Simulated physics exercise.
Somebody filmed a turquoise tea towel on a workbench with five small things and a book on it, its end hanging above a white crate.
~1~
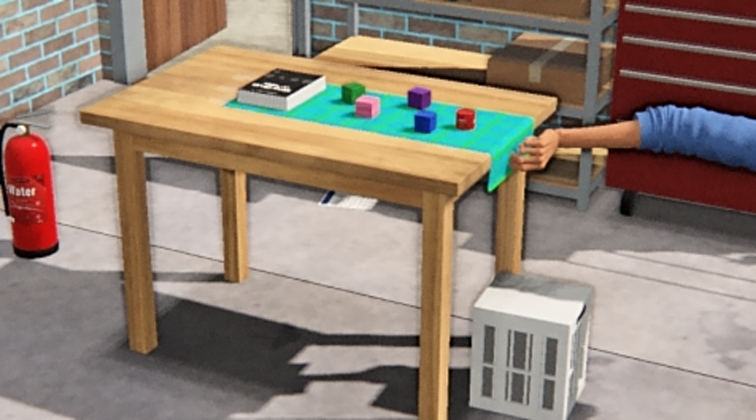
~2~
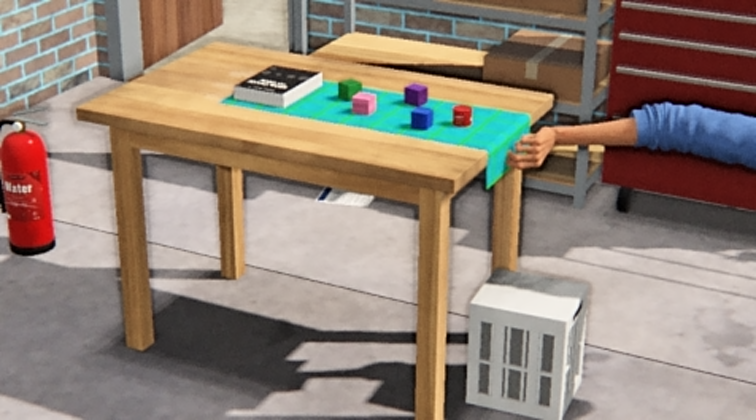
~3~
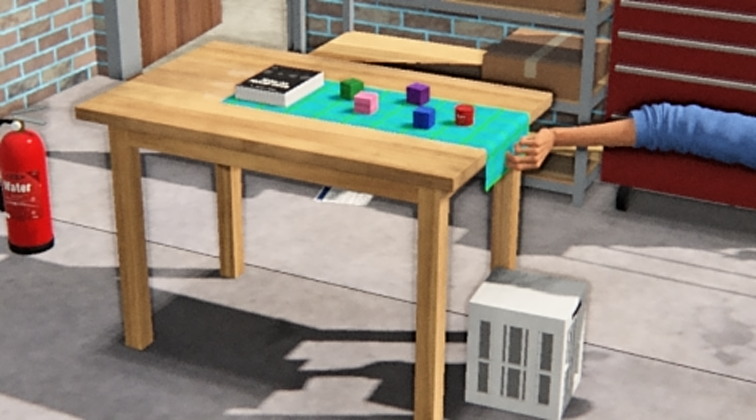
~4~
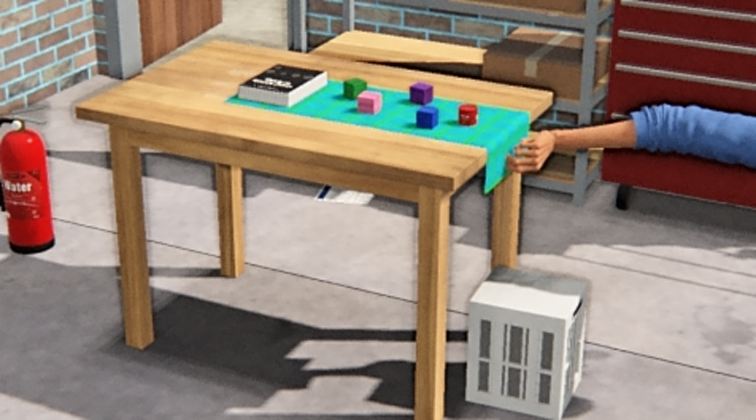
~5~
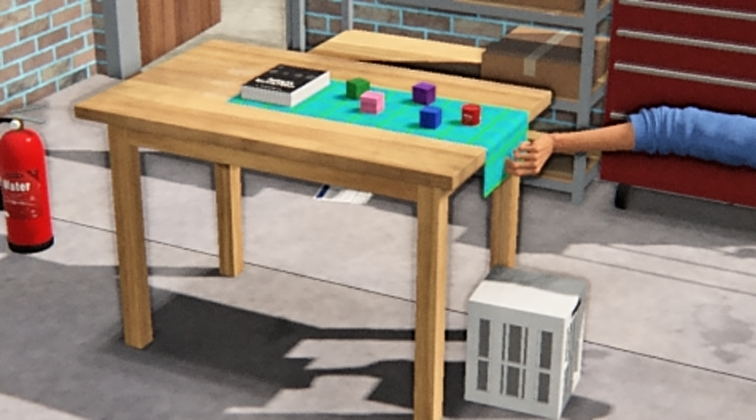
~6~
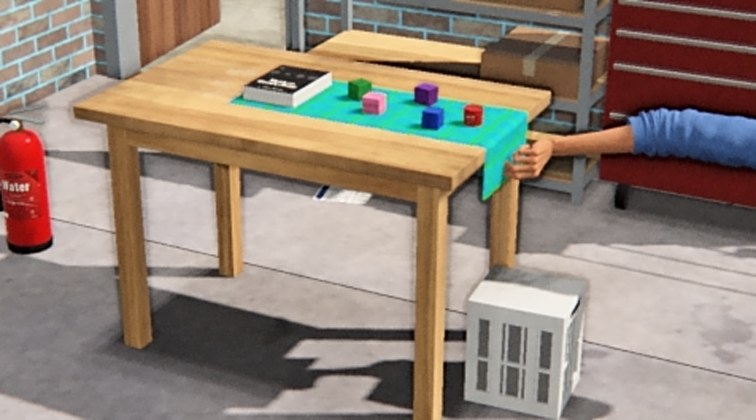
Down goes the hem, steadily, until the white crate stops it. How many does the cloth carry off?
It carries off three.
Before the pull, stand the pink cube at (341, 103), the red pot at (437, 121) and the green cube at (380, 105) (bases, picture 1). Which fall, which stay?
The pink cube keeps its place on top, the red pot falls, the green cube survives.
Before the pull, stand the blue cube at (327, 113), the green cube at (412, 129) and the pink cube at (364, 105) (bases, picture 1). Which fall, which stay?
The blue cube does not fall; the green cube tumbles off; the pink cube holds on.
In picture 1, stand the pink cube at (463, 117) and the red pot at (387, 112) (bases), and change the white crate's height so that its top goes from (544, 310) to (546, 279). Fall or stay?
The pink cube tumbles off, the red pot remains up.
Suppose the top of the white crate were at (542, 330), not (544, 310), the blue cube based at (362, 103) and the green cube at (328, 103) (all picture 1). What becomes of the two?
The blue cube holds on, the green cube remains up.
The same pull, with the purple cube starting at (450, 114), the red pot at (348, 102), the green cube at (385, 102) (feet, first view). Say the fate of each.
The purple cube comes down, the red pot does not fall, the green cube survives.
Early on, hem near (505, 247); red pot and blue cube gone.
Midway, hem on the crate; red pot, blue cube and purple cube gone.
Finally, hem on the crate; red pot, blue cube and purple cube gone. The answer is three.
